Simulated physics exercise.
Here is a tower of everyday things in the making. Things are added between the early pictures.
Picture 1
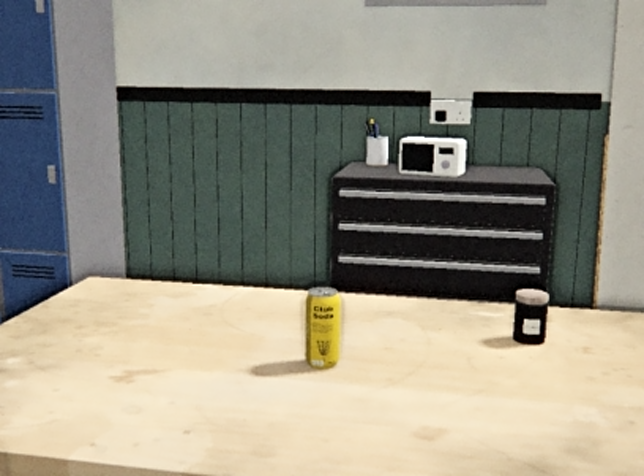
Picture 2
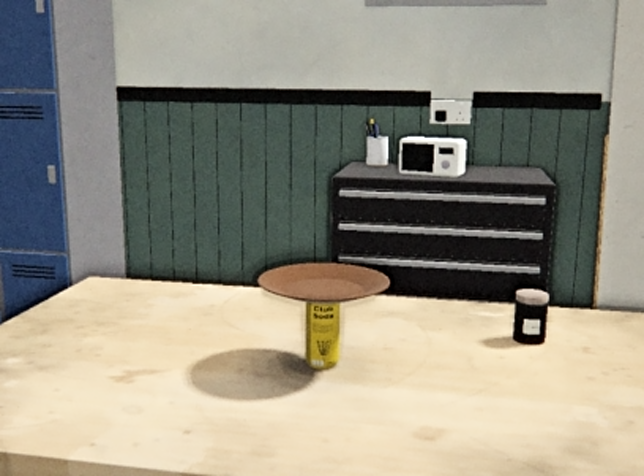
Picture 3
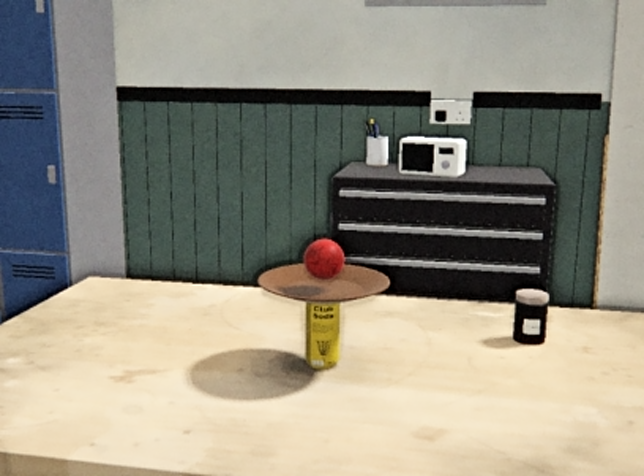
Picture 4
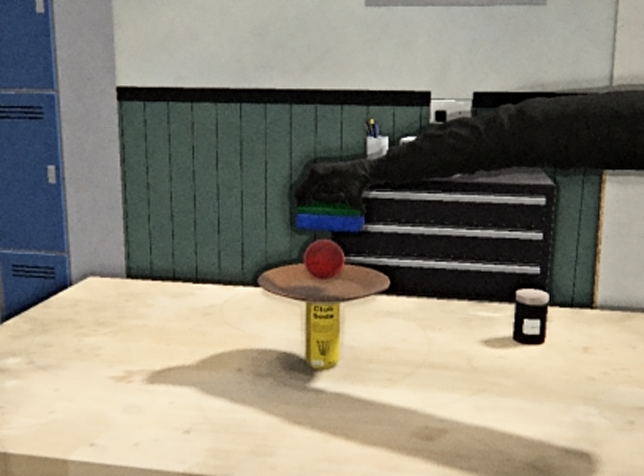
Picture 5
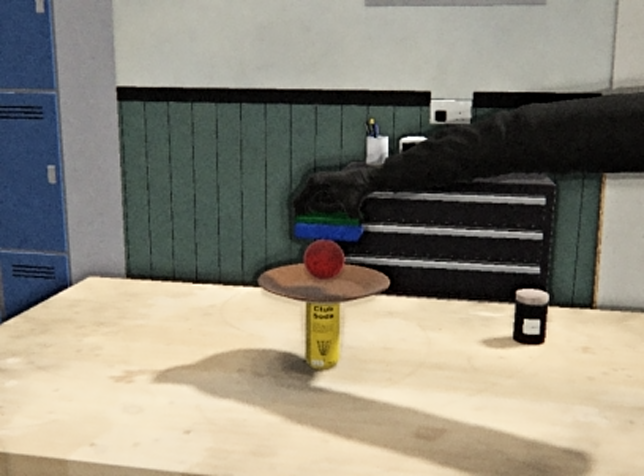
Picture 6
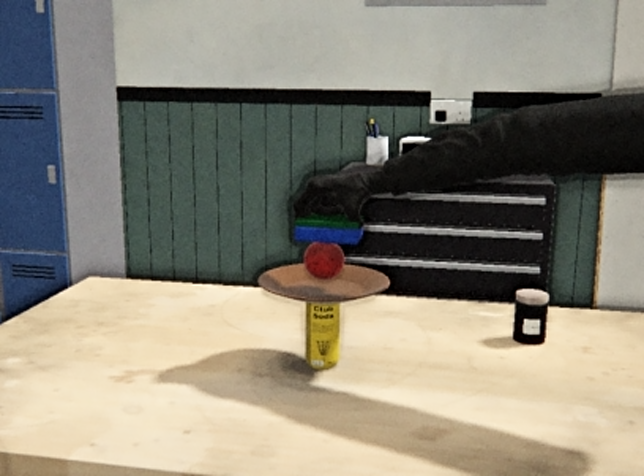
In this clip, a brown dish and then a red ball appear on top of a yellow can on a table, and a dark-sleeved arm holds a blue and green sponge above the ball, lowering it slightly.
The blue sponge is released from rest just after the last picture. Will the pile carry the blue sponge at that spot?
It comes apart.
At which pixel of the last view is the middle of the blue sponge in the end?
Around (373, 252).
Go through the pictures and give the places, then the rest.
In the first frame, the last thing is not in view yet; black jar (531, 317).
In the second frame, the last thing is not in view yet.
In the third frame, the last thing is not in view yet; black jar (531, 317).
In the fourth frame, still above its spot; blue sponge (331, 217); red ball (324, 260).
In the fifth frame, in place under the hand; blue sponge (330, 226); black jar (531, 317).
In the sixth frame, in place under the hand; blue sponge (330, 229); red ball (324, 260).
Then, 0.30 s past the last view, blue sponge rocked 50° from its first pose near (344, 236).
Then, 0.60 s past the last view, blue sponge now fallen.
Then, 1.10 s past the last view, things are still on the move.
Then, 2.00 s past the last view, nothing new.
Finally, fallen, blue sponge; the other 4 still in place. Final places as the last picture's camera would see them, blue sponge near (373, 252). The pile gives way.
